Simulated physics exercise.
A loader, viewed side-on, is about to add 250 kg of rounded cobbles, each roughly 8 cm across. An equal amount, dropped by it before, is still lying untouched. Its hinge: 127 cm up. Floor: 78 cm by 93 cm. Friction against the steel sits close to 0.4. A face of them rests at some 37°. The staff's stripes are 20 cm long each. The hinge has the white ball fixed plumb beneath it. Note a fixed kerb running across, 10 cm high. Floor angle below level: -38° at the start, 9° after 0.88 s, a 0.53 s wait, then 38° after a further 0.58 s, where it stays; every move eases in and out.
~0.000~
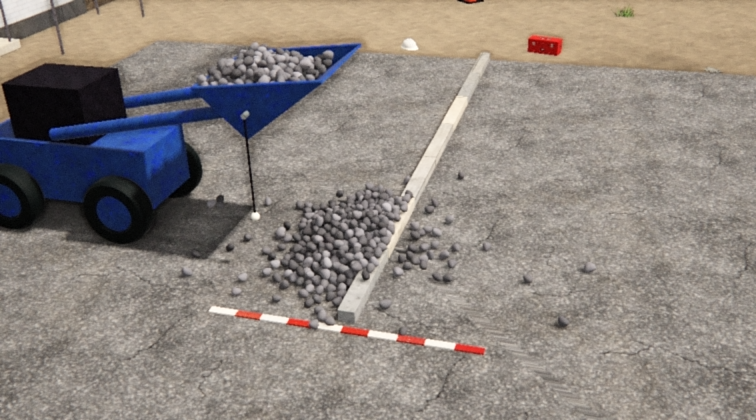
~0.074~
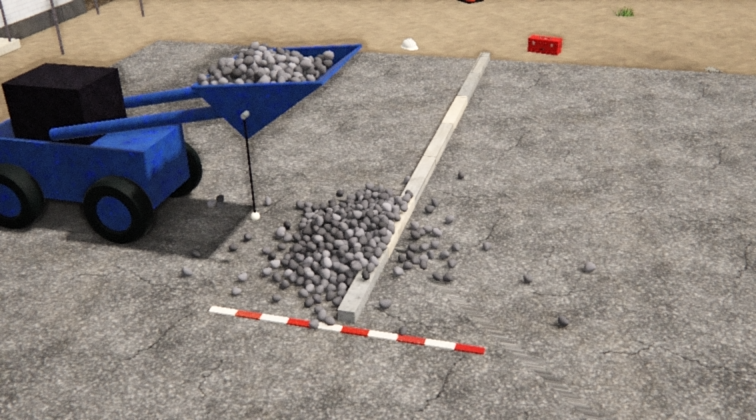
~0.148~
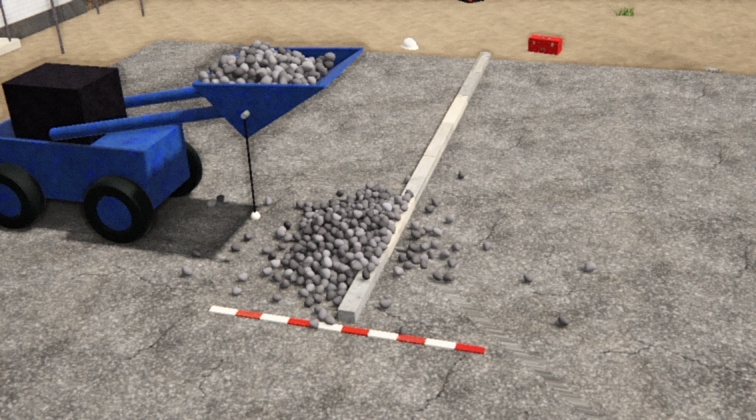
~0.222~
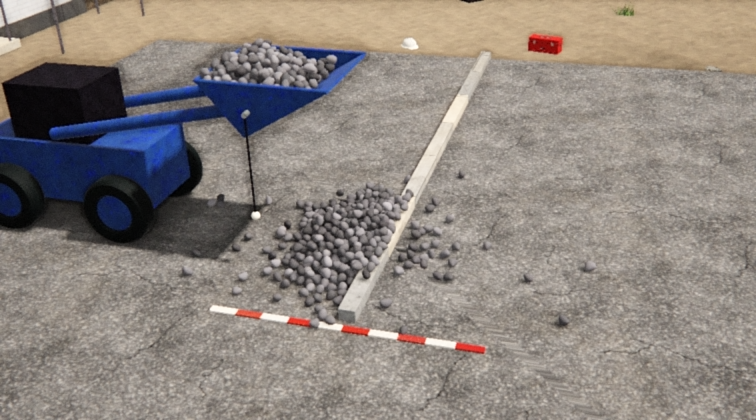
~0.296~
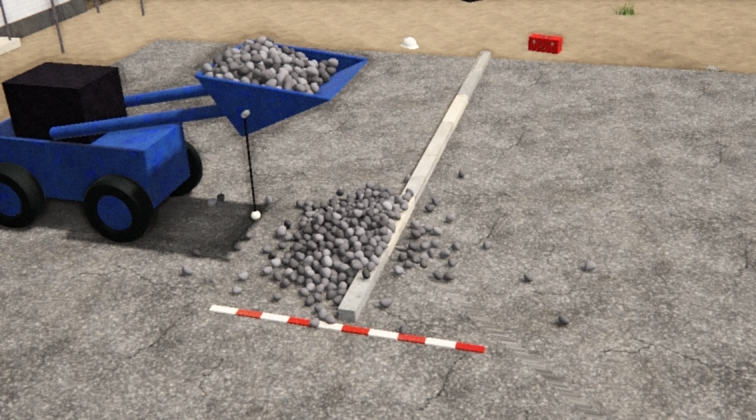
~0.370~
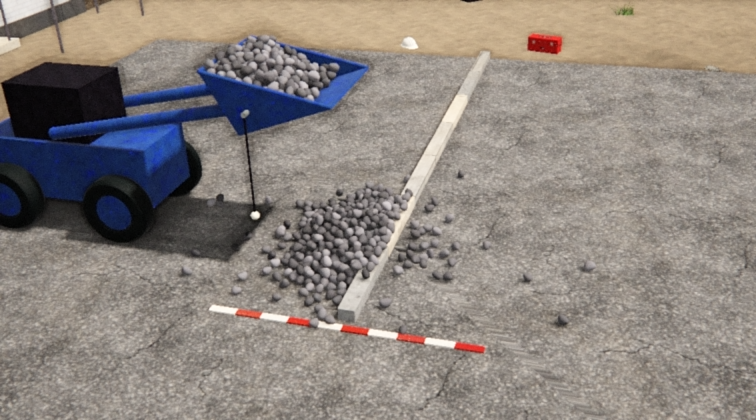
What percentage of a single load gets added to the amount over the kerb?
53 %.
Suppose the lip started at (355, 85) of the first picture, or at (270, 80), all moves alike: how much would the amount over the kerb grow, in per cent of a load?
The first would add some 90 per cent and the second some 5 per cent.
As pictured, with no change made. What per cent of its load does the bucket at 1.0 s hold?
Roughly 100 per cent remains inside.
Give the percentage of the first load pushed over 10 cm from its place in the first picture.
Around 10 in a hundred.
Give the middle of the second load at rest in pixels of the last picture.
The centre sits about (398, 234).
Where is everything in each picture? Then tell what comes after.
The bucket is at -38°, its lip at (322, 82); the top of the load is at (269, 57). The earlier load is highest near (366, 222), 21 cm above ground level, 94 % on this side of the kerb, 8 % over the kerb, in the first picture.
Lip at (322, 83), floor tilted -37°, highest stones at (267, 55); the stones move at 0.1 m/s on average, in the second picture.
Lip at (324, 87), floor tilted -34°, highest stones at (261, 53); the stones move at 0.1 m/s on average, in the third picture.
Lip at (327, 92), floor tilted -31°, highest stones at (252, 50); the stones move at 0.2 m/s on average, in the fourth picture.
The bucket is at -26°, its lip at (329, 99); the top of the load is at (255, 46); the stones move at 0.3 m/s on average, in the fifth picture.
The bucket is at -20°, its lip at (331, 108); the top of the load is at (251, 45); the stones move at 0.3 m/s on average, in the sixth picture.
After 0.7 s the floor is at 2°; in per cent of one load, 100 in the bucket, 94 on this side of the kerb, 8 over the kerb; the foremost stones are at (494, 270).
After 1.0 s the floor is at 9°; in per cent of one load, 100 in the bucket, 95 on this side of the kerb, 8 over the kerb; the foremost stones are at (494, 270).
After 2.4 s the floor is at 38°; in per cent of one load, 8 in the bucket, 158 on this side of the kerb, 35 over the kerb; the foremost stones are at (523, 254).
After 4.9 s the floor is at 38°; in per cent of one load, 0 in the bucket, 141 on this side of the kerb, 61 over the kerb; the foremost stones are at (547, 271). Net gain over the kerb, 53.
